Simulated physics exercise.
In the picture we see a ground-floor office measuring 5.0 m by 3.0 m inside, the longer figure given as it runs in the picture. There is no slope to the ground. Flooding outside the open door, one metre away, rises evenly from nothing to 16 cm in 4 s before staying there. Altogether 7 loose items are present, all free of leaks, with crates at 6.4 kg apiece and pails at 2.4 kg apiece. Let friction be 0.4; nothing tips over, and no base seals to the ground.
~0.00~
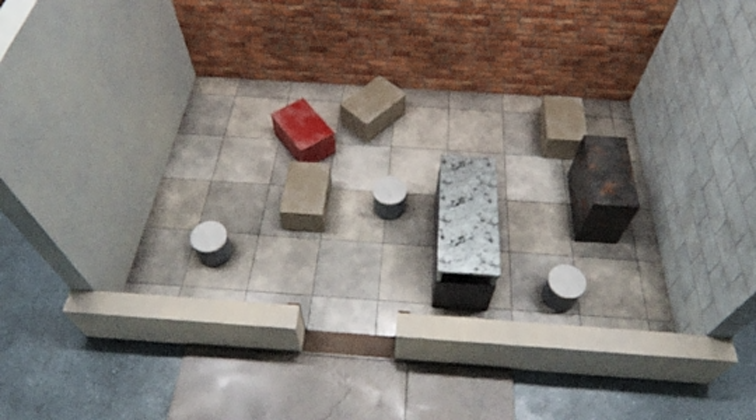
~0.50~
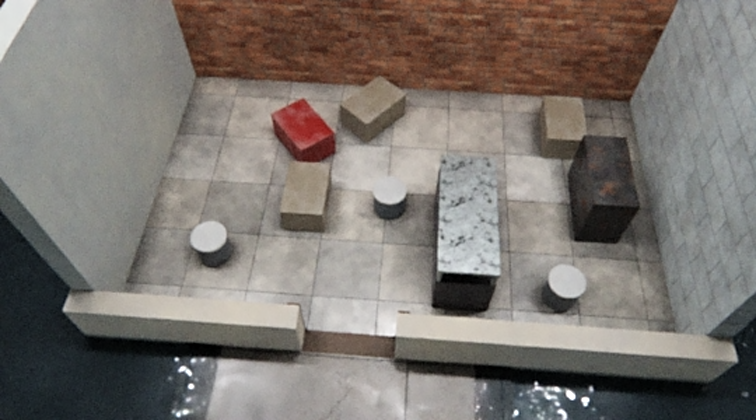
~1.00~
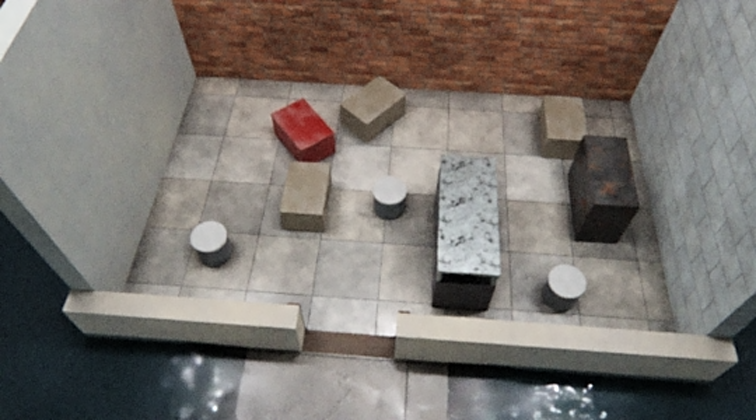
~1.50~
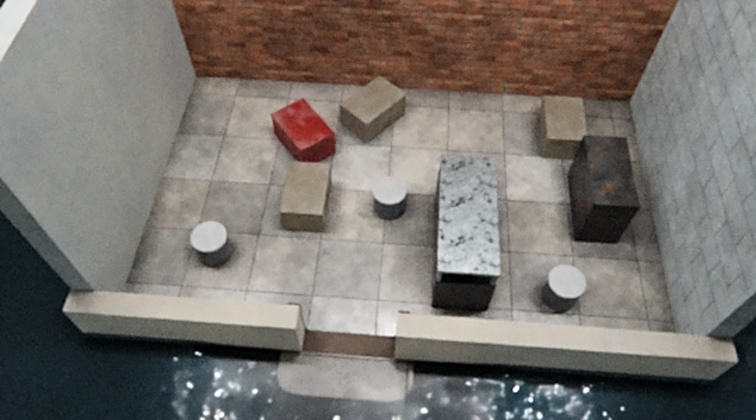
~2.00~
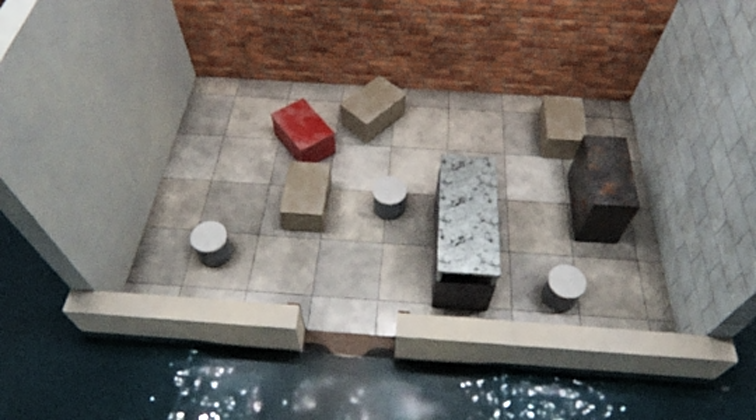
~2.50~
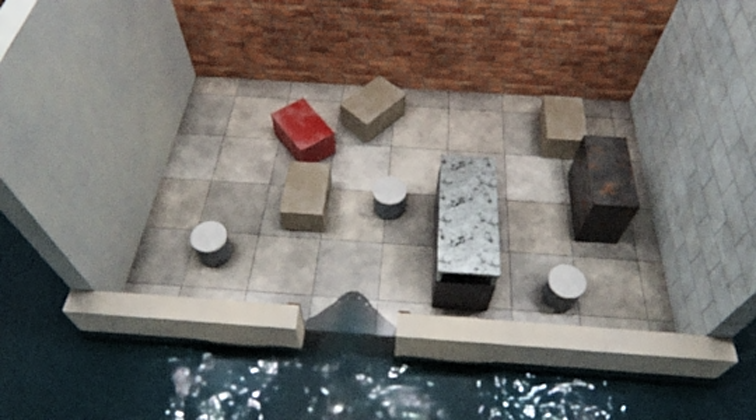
Outside an office, dark water spreads, then enters the open doorway while the objects stay still.
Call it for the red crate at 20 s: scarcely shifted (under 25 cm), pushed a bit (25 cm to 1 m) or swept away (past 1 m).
Pushed a bit.
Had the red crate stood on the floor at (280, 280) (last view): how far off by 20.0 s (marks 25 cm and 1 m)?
Short answer, it is taken a long way.
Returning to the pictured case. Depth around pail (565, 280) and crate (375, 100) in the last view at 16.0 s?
I'd estimate 7 cm for the first and 8 cm for the second.
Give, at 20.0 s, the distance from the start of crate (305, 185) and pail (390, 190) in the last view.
The first is 150 cm from its start, the second 150 cm.
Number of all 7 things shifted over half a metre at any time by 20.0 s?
That comes to 6.
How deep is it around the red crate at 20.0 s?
9 cm, roughly.
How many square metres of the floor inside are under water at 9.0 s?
Flooded: Near 12 m2.
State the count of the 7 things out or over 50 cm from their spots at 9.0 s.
It comes to 4.
After 4.0 s the red crate is near (302, 123), 0.0 m from its start, aground; 0 afloat.
After 9.0 s the red crate is near (219, 107), 0.9 m from its start, afloat; 4 afloat.
After 16.0 s the red crate is near (280, 210), 1.1 m from its start, afloat; 7 afloat.
After 20.0 s the red crate is near (275, 81), 0.6 m from its start, afloat; 7 afloat.
